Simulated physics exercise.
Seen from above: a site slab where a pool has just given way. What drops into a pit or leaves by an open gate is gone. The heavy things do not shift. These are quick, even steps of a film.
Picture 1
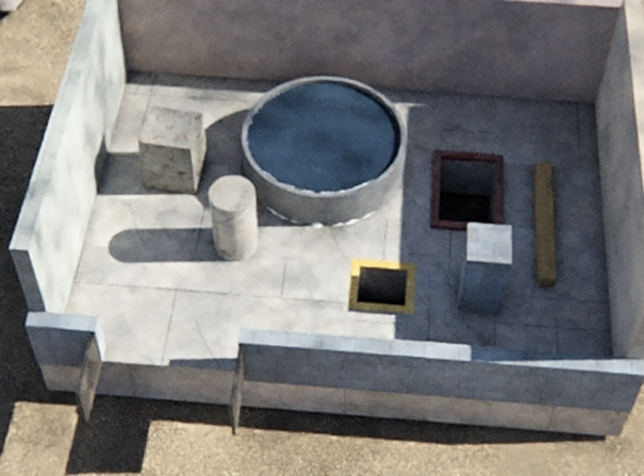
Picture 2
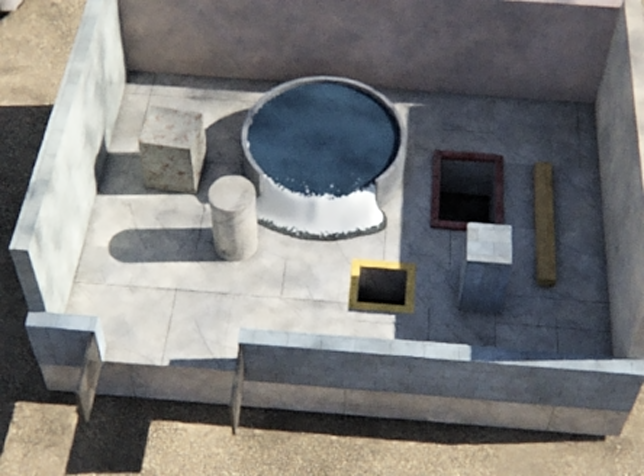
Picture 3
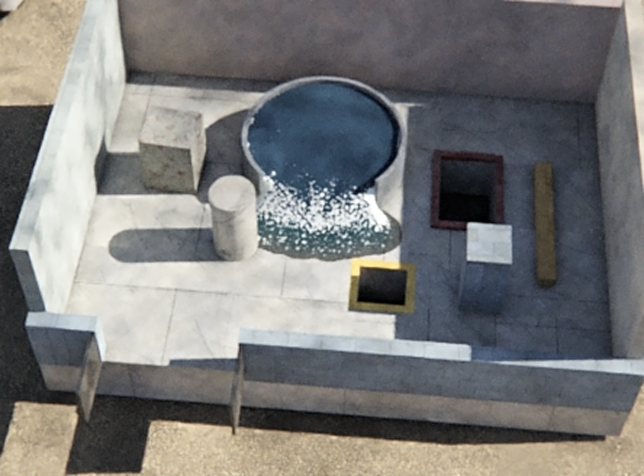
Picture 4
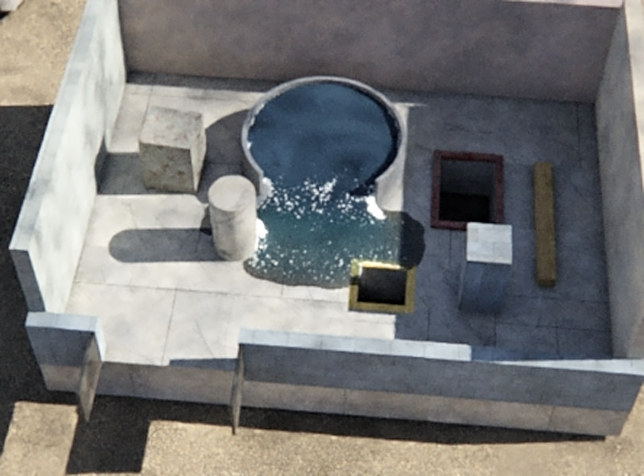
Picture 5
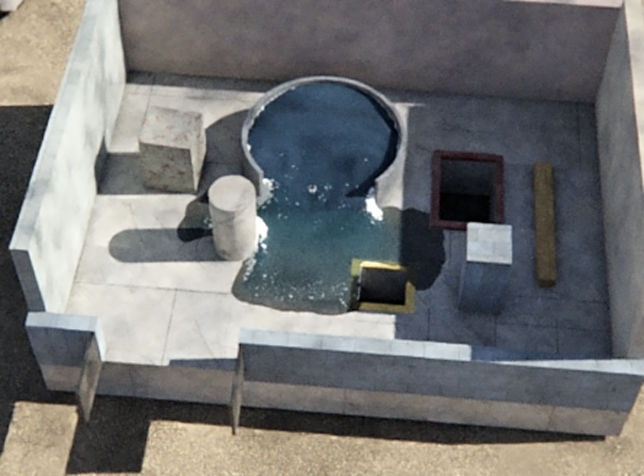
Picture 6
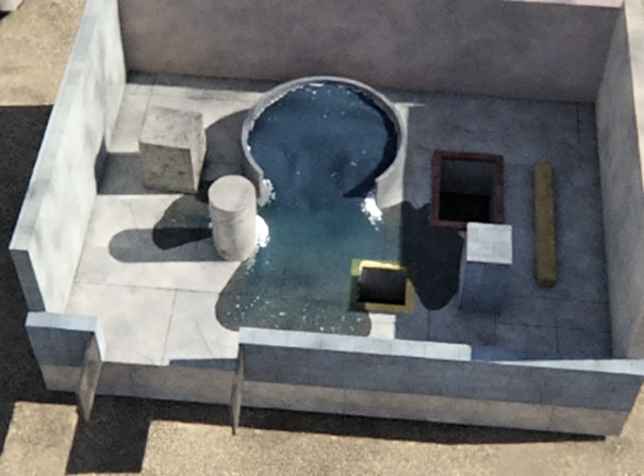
The clip opens on a round pool of still water in a walled yard with a yellow-edged pit and a red-edged pit. Water bursts from the pool's front in white froth, then spreads forward as a darker sheet, passing the pale cylinder, surrounding the yellow-edged pit and reaching the low front wall.
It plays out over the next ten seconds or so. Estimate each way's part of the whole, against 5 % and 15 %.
One by one: The gate takes above 15 %; the yellow pit takes above 15 %; the red pit takes not even 5 %.
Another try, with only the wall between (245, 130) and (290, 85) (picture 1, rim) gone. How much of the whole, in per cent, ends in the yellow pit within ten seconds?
Per cent: Yellow 2.
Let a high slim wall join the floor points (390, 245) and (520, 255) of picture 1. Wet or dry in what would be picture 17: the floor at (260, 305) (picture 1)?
Answer: Awash.
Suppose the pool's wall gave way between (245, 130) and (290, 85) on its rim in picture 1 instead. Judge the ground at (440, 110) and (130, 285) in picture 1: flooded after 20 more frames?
One after the other: Flooded, covered.
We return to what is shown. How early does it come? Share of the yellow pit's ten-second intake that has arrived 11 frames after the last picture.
About 45 per cent.
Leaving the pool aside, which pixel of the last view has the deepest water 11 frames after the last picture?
Close to (304, 350).
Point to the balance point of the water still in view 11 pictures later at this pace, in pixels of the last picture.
I would point to (313, 230).
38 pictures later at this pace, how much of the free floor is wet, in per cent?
Close to 70 %.
A moment on, water covers 30 % of the floor; the gate 1 %, the yellow pit 6 %, the red pit 0 %.
Next, water covers 35 % of the floor; the gate 4 %, the yellow pit 10 %, the red pit 0 %.
Then, water covers 50 % of the floor; the gate 10 %, the yellow pit 15 %, the red pit 0 %.
Later, water covers 70 % of the floor; the gate 16 %, the yellow pit 19 %, the red pit 0 %.
In the end, water covers 95 % of the floor; the gate 20 %, the yellow pit 23 %, the red pit 0 %.
